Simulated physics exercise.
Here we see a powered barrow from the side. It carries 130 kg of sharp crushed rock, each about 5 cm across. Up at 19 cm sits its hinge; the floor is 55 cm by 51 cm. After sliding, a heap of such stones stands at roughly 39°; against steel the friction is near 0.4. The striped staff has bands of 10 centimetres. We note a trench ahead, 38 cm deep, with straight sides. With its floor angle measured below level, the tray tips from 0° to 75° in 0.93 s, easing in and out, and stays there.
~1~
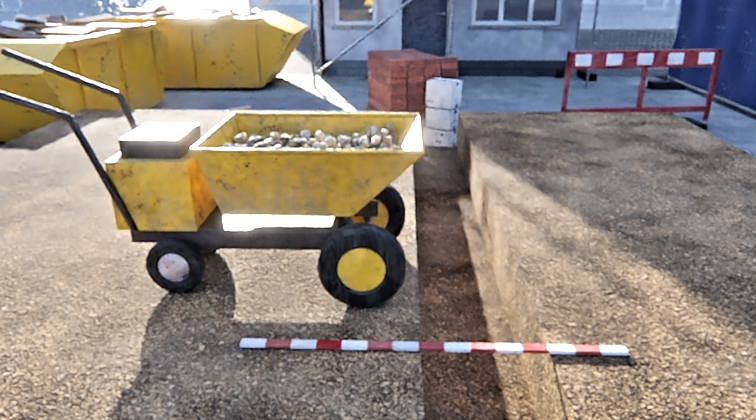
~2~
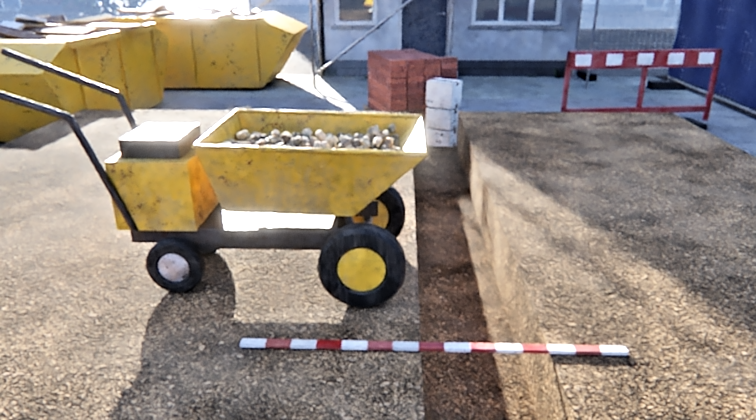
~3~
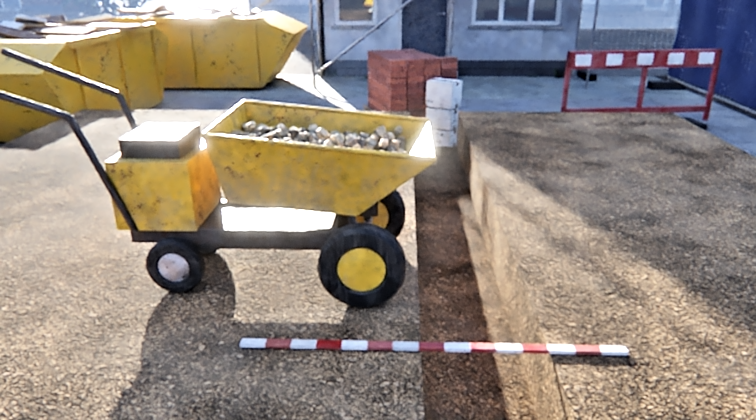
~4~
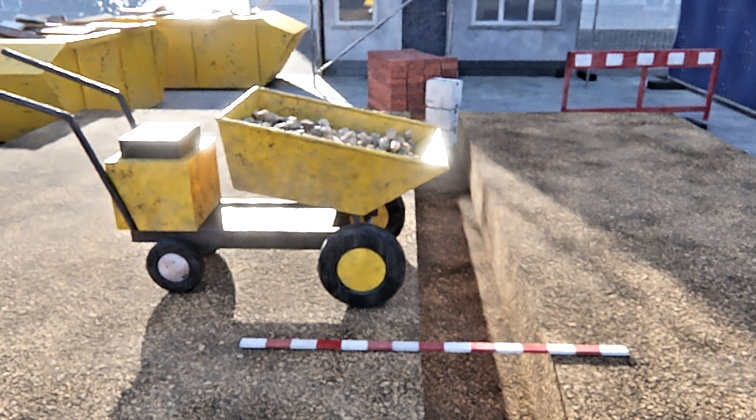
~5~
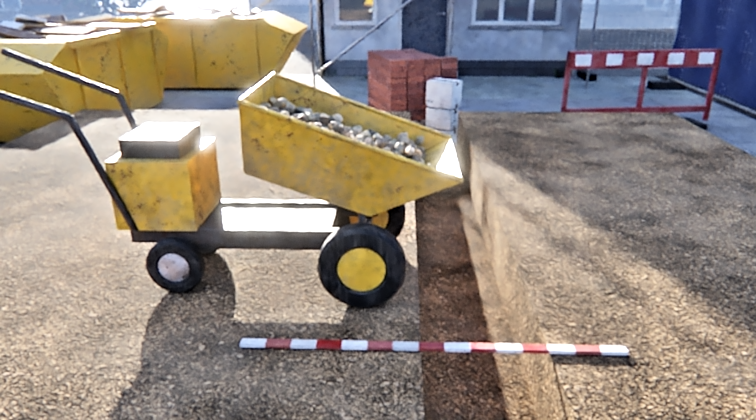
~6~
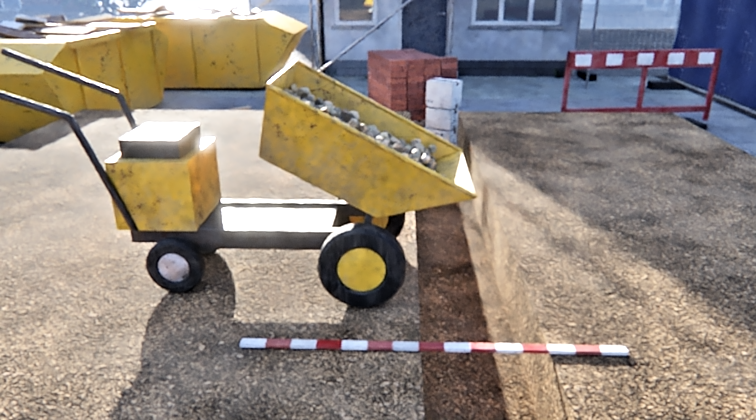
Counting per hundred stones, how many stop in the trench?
Some 67.
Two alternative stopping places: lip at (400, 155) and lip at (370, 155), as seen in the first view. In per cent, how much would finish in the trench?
From the first place around 90 per cent, from the other around 100.
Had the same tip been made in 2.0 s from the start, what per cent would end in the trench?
It'd be some 80 per cent.
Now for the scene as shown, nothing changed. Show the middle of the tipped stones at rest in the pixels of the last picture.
The tipped stones centre close to (503, 323).
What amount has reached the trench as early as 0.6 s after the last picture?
Some 25 per cent of the load by that point.
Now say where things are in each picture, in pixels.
The first frame shows lip at (423, 153), floor tilted 0°, highest stones at (343, 137).
The second frame shows lip at (427, 155), floor tilted 1°, highest stones at (321, 137).
The third frame shows lip at (436, 160), floor tilted 6°, highest stones at (270, 132).
In the fourth frame, the tray is at 12°, its lip at (448, 168); the top of the load is at (267, 121).
In the fifth frame, the tray is at 20°, its lip at (463, 181); the top of the load is at (277, 109).
In the sixth frame, the tray is at 29°, its lip at (476, 197); the top of the load is at (297, 96).
Then, 0.3 s after the last picture the floor is at 64°, 100 % in the tray; the foremost stones are at (484, 232).
Then, 0.6 s after the last picture the floor is at 75°, 64 % in the tray, 24 % in the trench, 12 % past the trench; the foremost stones are at (567, 278).
Then, 1.0 s after the last picture the floor is at 75°, 16 % in the tray, 50 % in the trench, 34 % past the trench; the foremost stones are at (695, 287).
Then, 2.9 s after the last picture the floor is at 75°, 0 % in the tray, 67 % in the trench, 33 % past the trench; the foremost stones are at (739, 275).
